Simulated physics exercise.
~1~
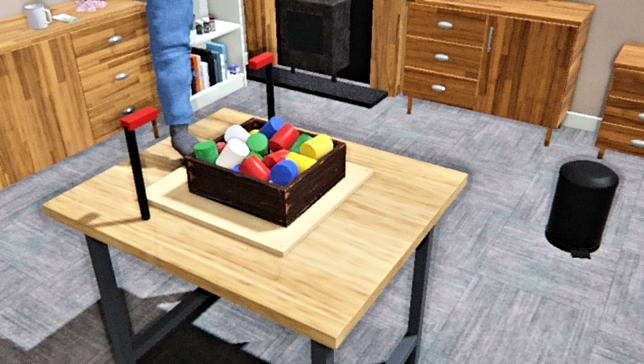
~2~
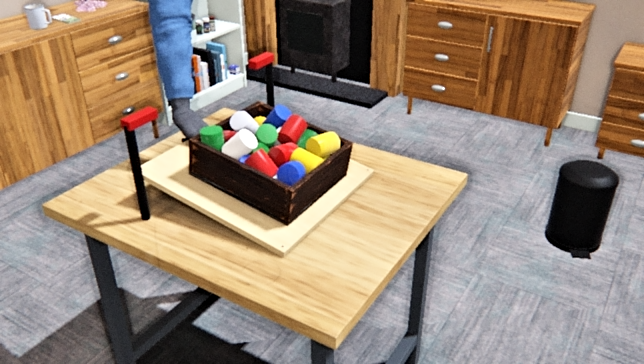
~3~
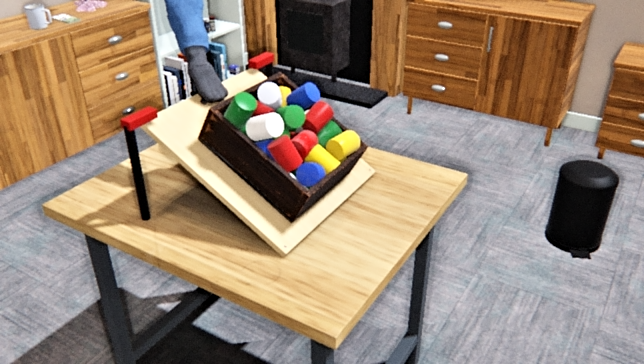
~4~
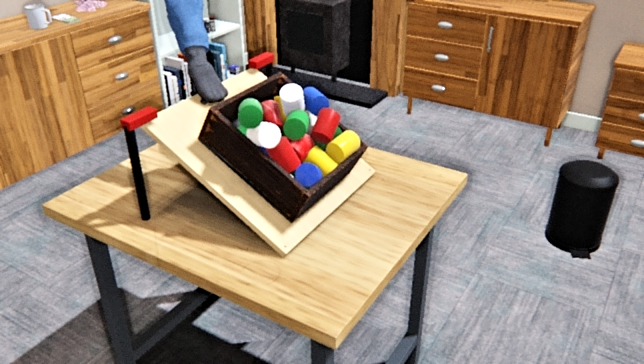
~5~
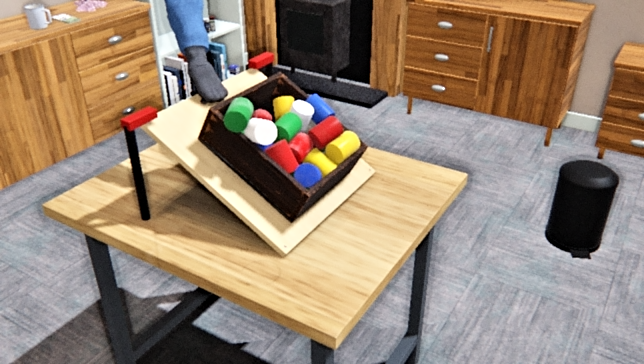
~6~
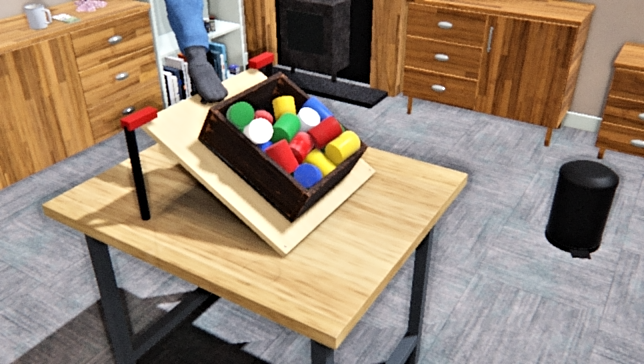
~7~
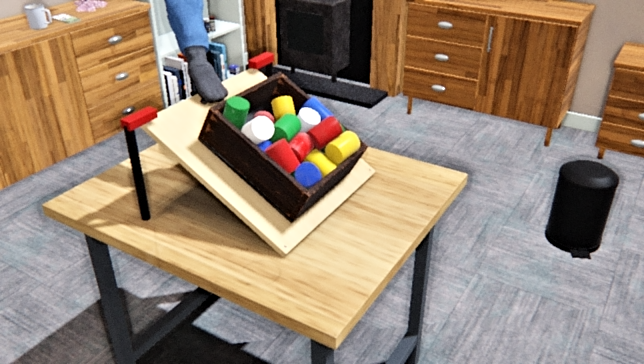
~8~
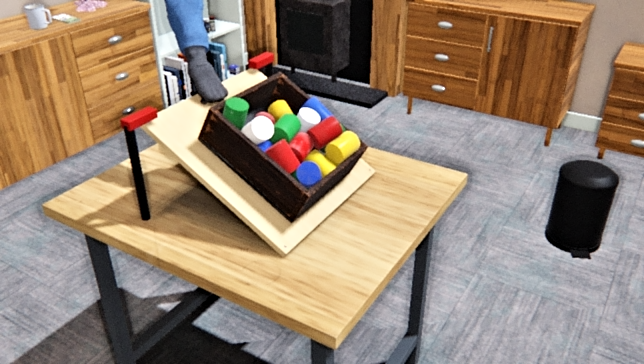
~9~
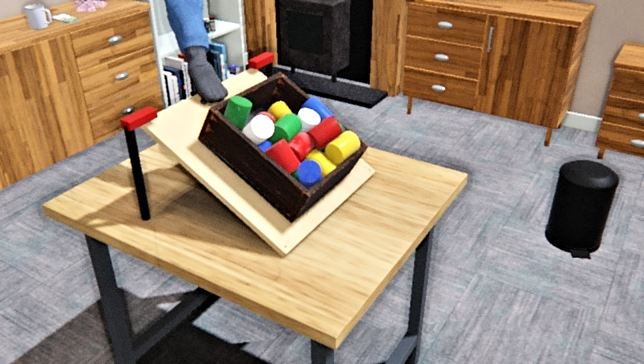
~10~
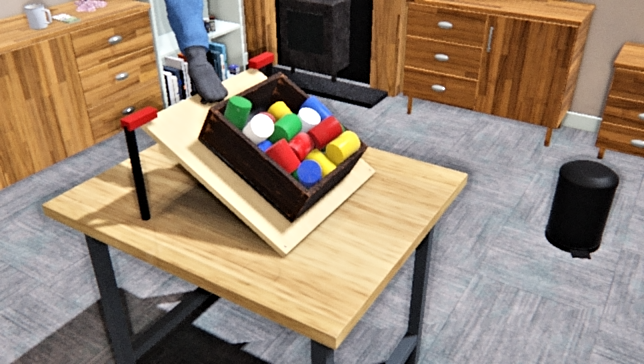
Dark crate of colourful cylinders tilting as a gloved hand lifts the board beneath, stopping at red stops with nothing spilling.
